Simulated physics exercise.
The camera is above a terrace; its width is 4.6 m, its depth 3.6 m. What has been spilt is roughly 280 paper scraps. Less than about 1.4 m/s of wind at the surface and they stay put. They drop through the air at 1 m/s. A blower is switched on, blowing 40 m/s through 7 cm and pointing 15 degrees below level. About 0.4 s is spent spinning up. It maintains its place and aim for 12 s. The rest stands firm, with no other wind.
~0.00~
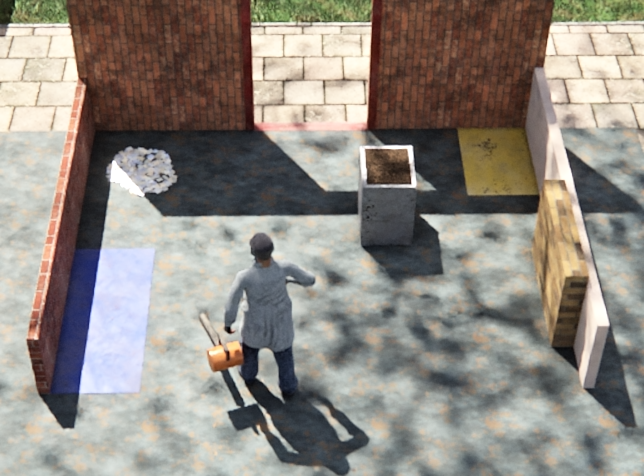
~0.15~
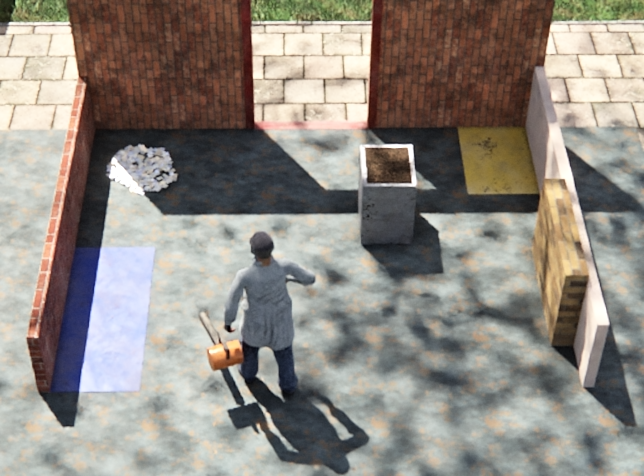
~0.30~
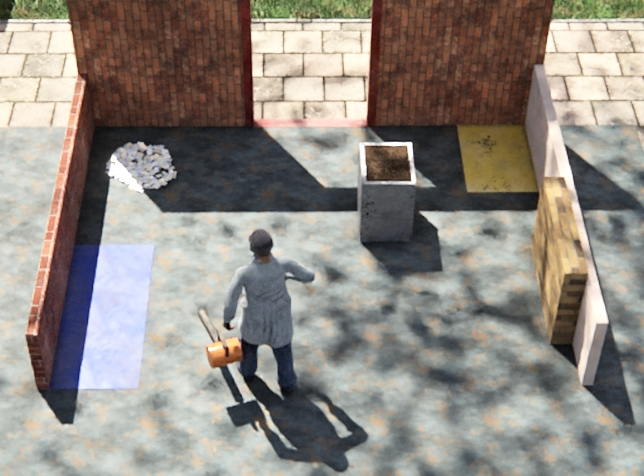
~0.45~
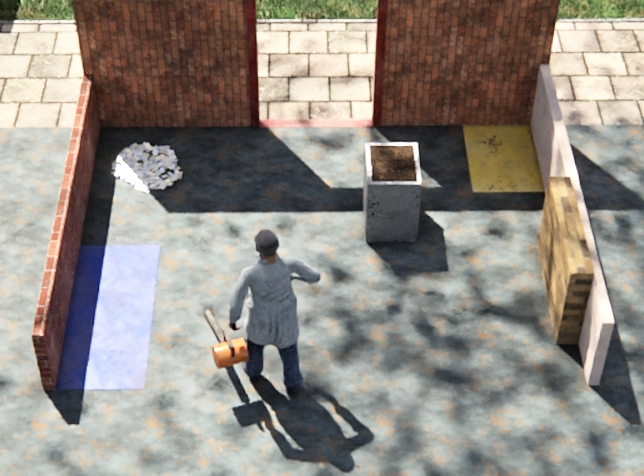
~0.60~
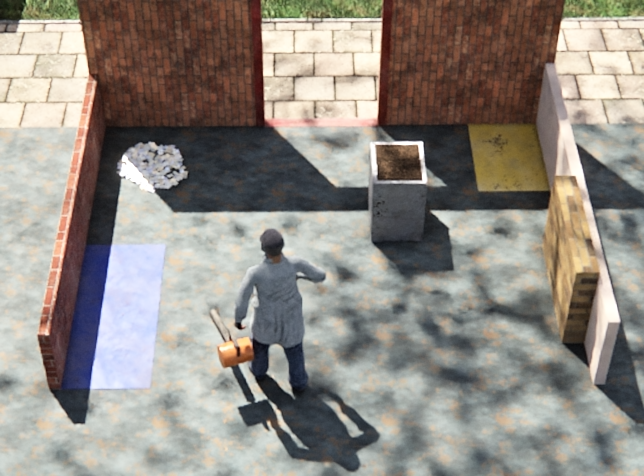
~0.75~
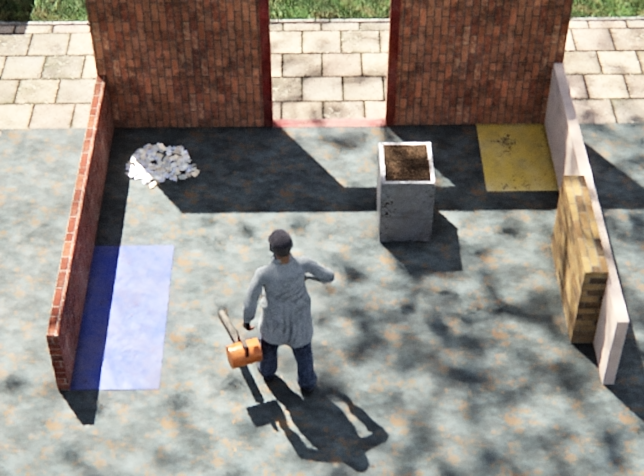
On a sunlit walled terrace, a person holding an orange tool stands near scattered paper scraps.
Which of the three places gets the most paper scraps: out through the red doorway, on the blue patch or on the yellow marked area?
Red.
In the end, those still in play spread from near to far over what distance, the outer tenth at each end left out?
Around 0.4 m.
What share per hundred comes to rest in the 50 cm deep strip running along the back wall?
60 %.
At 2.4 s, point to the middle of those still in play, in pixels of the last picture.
Around pixel (163, 125).
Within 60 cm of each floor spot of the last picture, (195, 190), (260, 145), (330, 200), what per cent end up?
0 %, 30 %, 0 %.
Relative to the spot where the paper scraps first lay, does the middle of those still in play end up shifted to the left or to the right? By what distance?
It drifted rightward some 0.8 m.
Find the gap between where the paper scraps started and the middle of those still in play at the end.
I'd say around 1.0 m.
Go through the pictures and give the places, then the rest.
In the first frame, the middle of the paper scraps is near (141, 171), none has stirred yet and the mouth of the blower is at (203, 317).
In the second frame, the middle of the paper scraps is near (141, 169), none has stirred yet, the blue patch is centred on (105, 316), the red doorway is centred on (311, 128) and the yellow marked area is centred on (497, 160).
In the third frame, the middle of the paper scraps is near (140, 166), none has stirred yet, the top of a planter is at (387, 163) and the top of a low wall is at (565, 223).
In the fourth frame, the middle of the paper scraps is near (146, 166) and none has stirred yet.
In the fifth frame, the middle of the paper scraps is near (151, 166) and none has stirred yet.
In the sixth frame, the middle of the paper scraps is near (158, 167), the farthest in sight from the blower is at (149, 146) and about 10 % have left their places.
After 2.4 s, 0 % are on the blue patch, 1 % out through the red doorway and 0 % on the yellow marked area; the middle of those still in play is near (163, 125); 18 % have settled or left.
After 3.8 s, 0 % are on the blue patch, 6 % out through the red doorway and 0 % on the yellow marked area; the middle of those still in play is near (170, 125); 25 % have settled or left.
After 6.6 s, 0 % are on the blue patch, 15 % out through the red doorway and 0 % on the yellow marked area; the middle of those still in play is near (197, 126); 38 % have settled or left.
After 12.0 s, at the end, 0 % are on the blue patch, 28 % out through the red doorway and 0 % on the yellow marked area; the middle of those still in play is near (236, 127).
